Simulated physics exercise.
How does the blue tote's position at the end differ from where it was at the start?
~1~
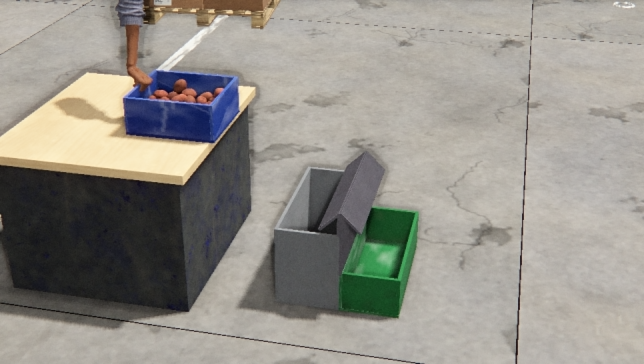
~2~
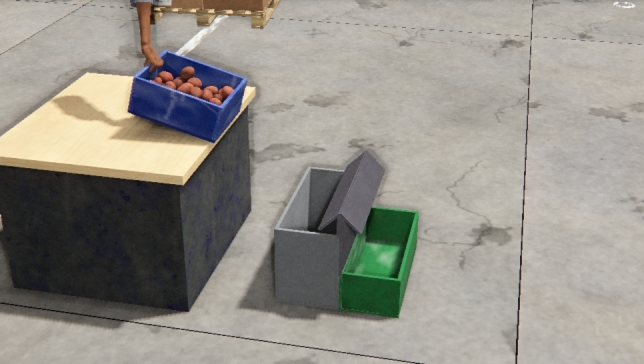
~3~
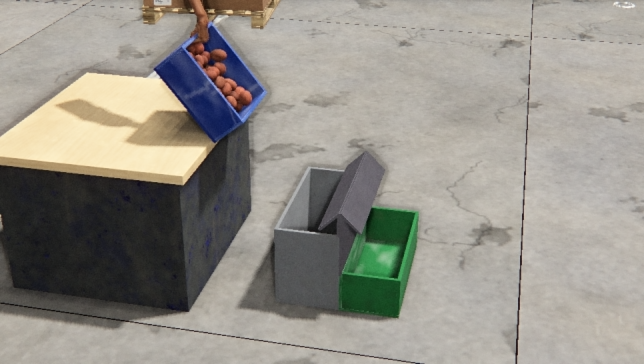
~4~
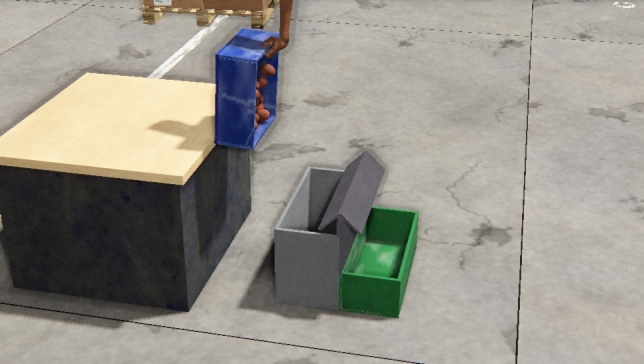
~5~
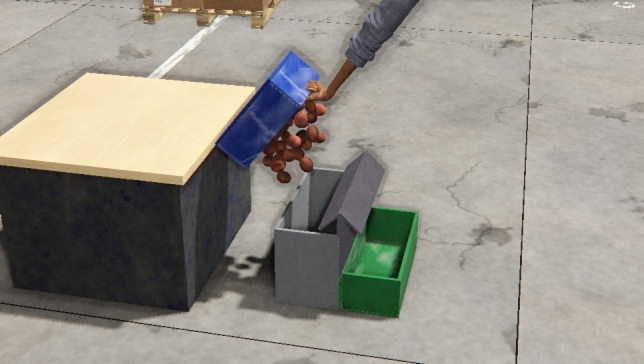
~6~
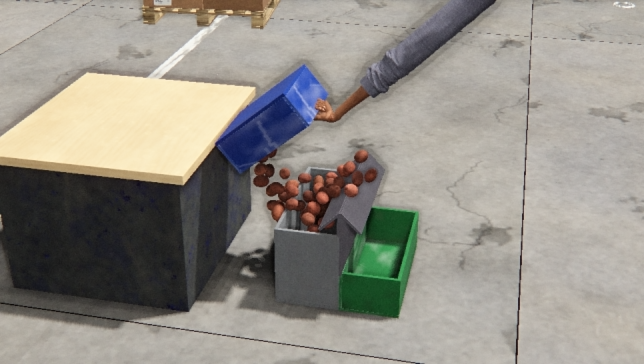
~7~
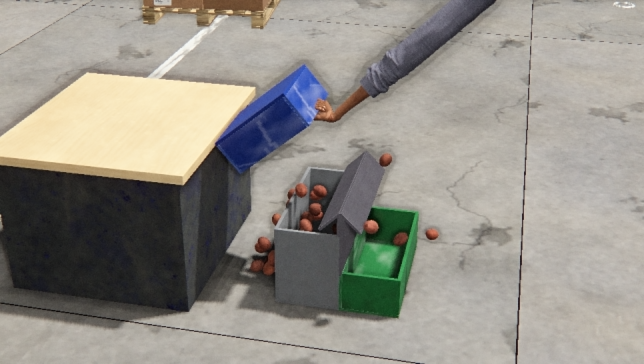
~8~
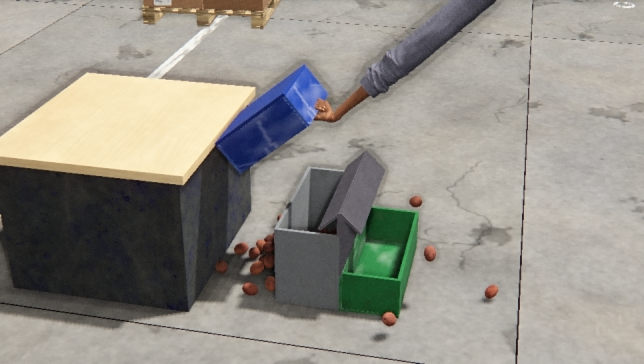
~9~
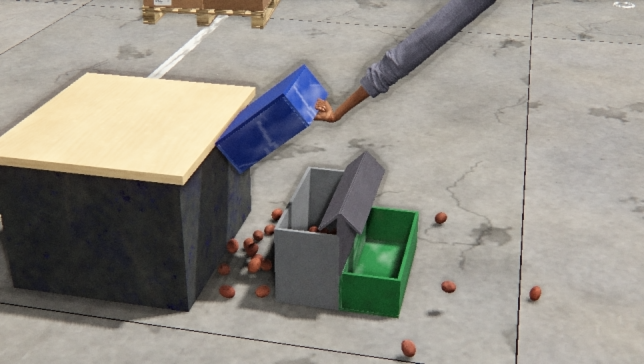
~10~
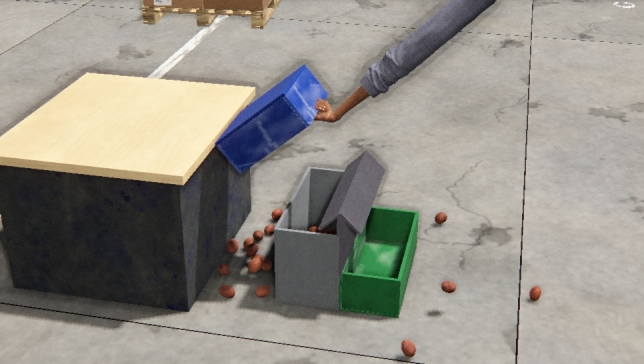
At the start it sits upright on top of the bench, but at the end it is further right and lower, tipped over past the bench's right edge with its mouth facing down toward the grey tub.
